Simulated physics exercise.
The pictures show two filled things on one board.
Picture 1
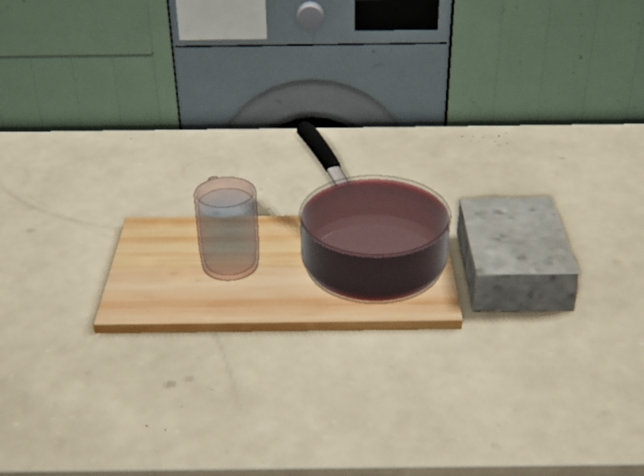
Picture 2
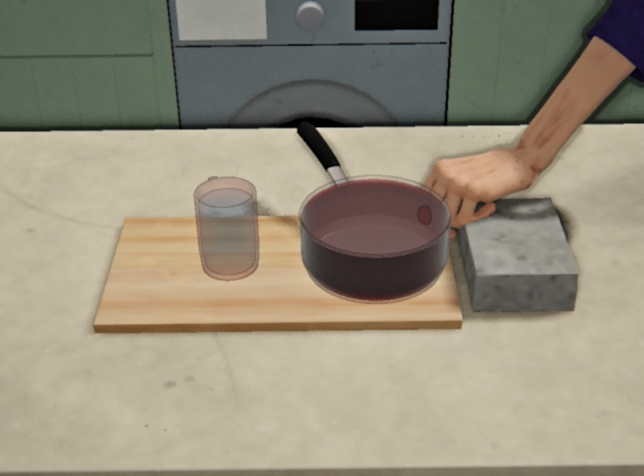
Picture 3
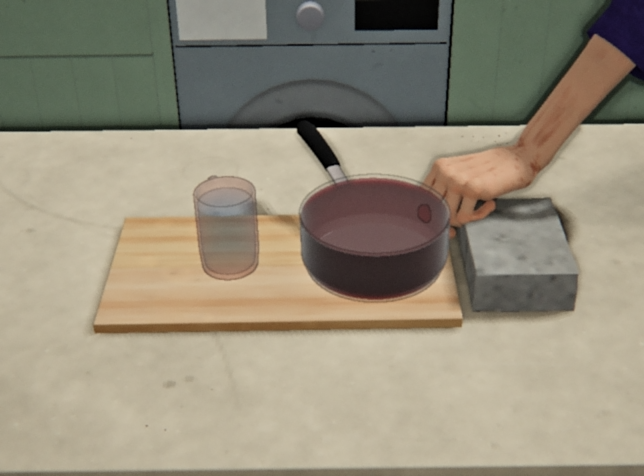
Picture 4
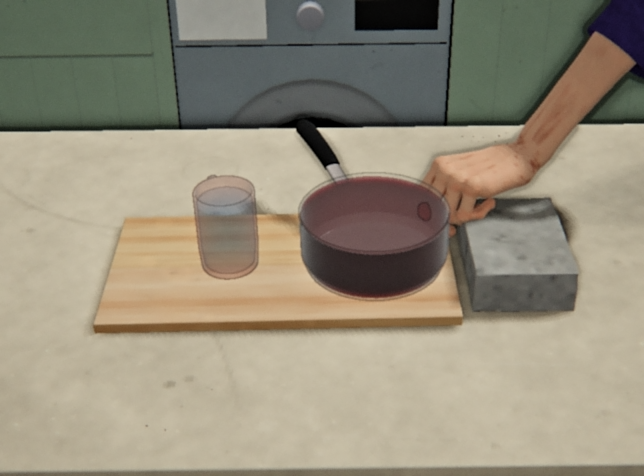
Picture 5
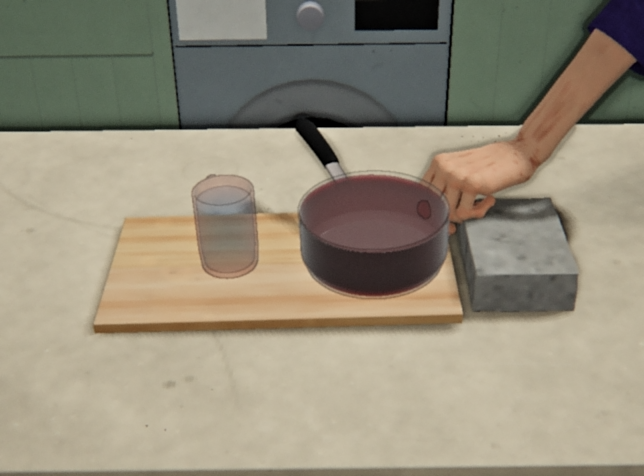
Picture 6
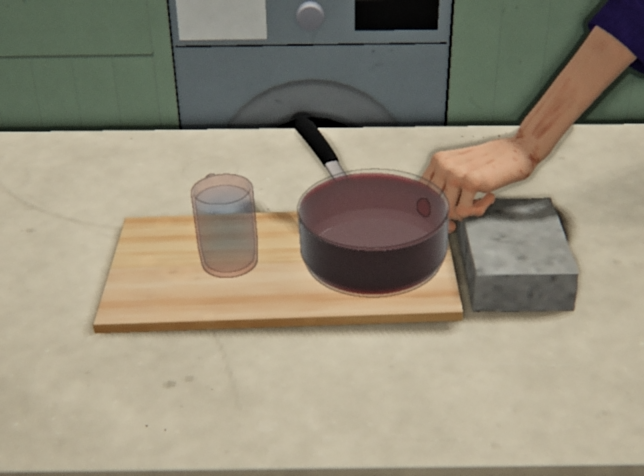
A hand grips the right end of the board holding mug and saucepan, raising it slightly.
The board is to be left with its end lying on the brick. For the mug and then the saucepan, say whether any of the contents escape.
Mug: It will not slosh over, saucepan: It will slosh over.
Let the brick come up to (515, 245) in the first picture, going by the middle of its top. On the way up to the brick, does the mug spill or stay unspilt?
Outcome: It sheds nothing.
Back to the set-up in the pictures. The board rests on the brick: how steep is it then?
About 8 degrees.
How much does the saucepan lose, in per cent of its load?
12 per cent.
A moment on, the board slopes by about 5°; mug, all is still inside; saucepan, a puddle lies under it.
Further on, the board slopes by about 10°; mug, all is still inside; saucepan, a puddle lies under it.
When it is over, the board slopes by about 8°, resting on the brick; mug, all is still inside; saucepan, a puddle lies under it.
